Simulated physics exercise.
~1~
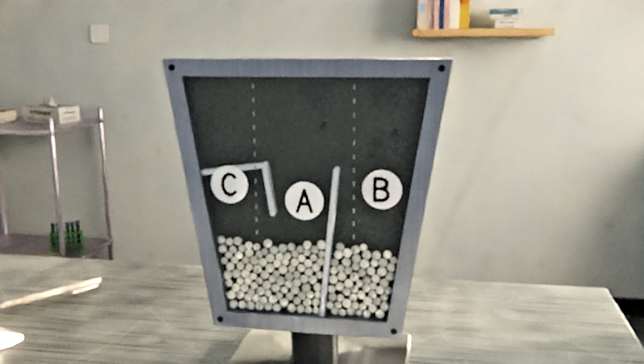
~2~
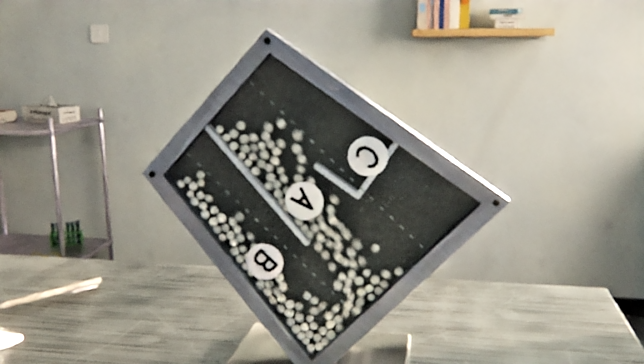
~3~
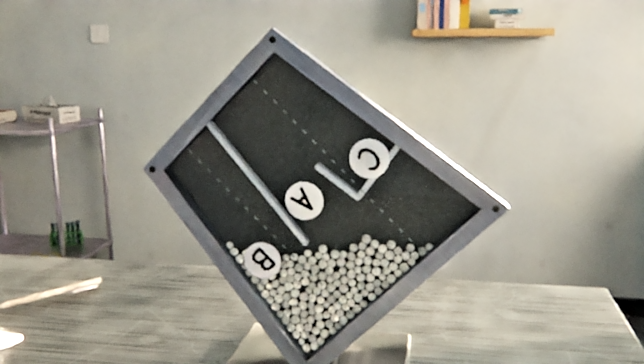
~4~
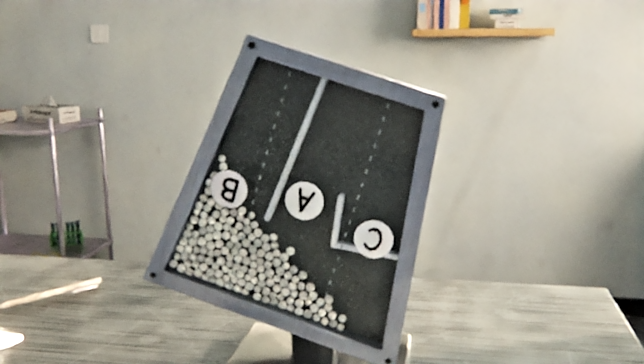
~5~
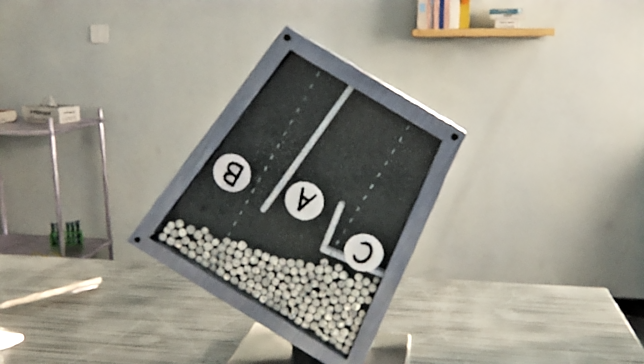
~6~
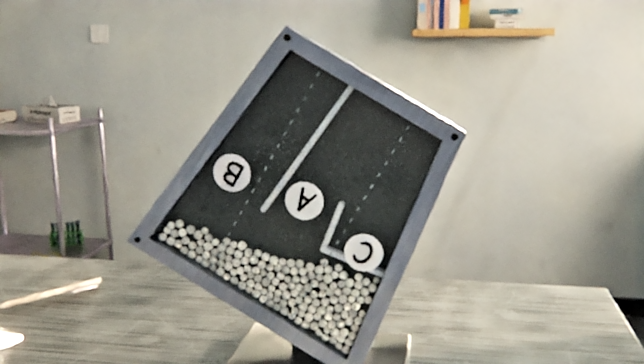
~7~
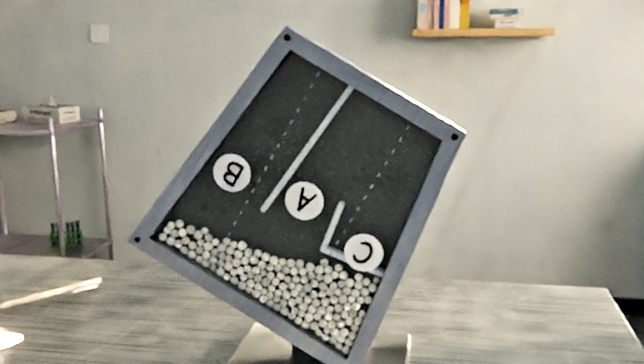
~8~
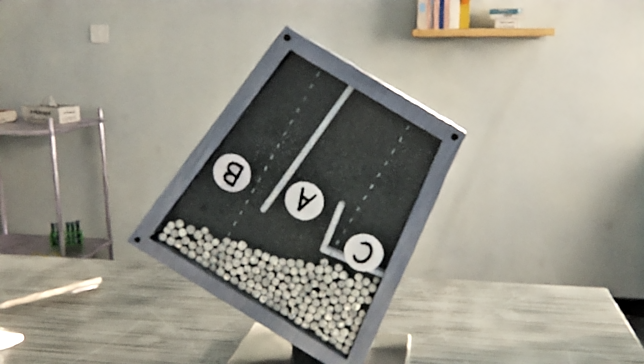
In a plain room with a tabletop and shelves, a clear-faced case of white balls, its strips lettered C, A and B, turns clockwise in stages until nearly upside down; the balls tumble and slide, finally resting in a slanted layer along the bottom, touching C.
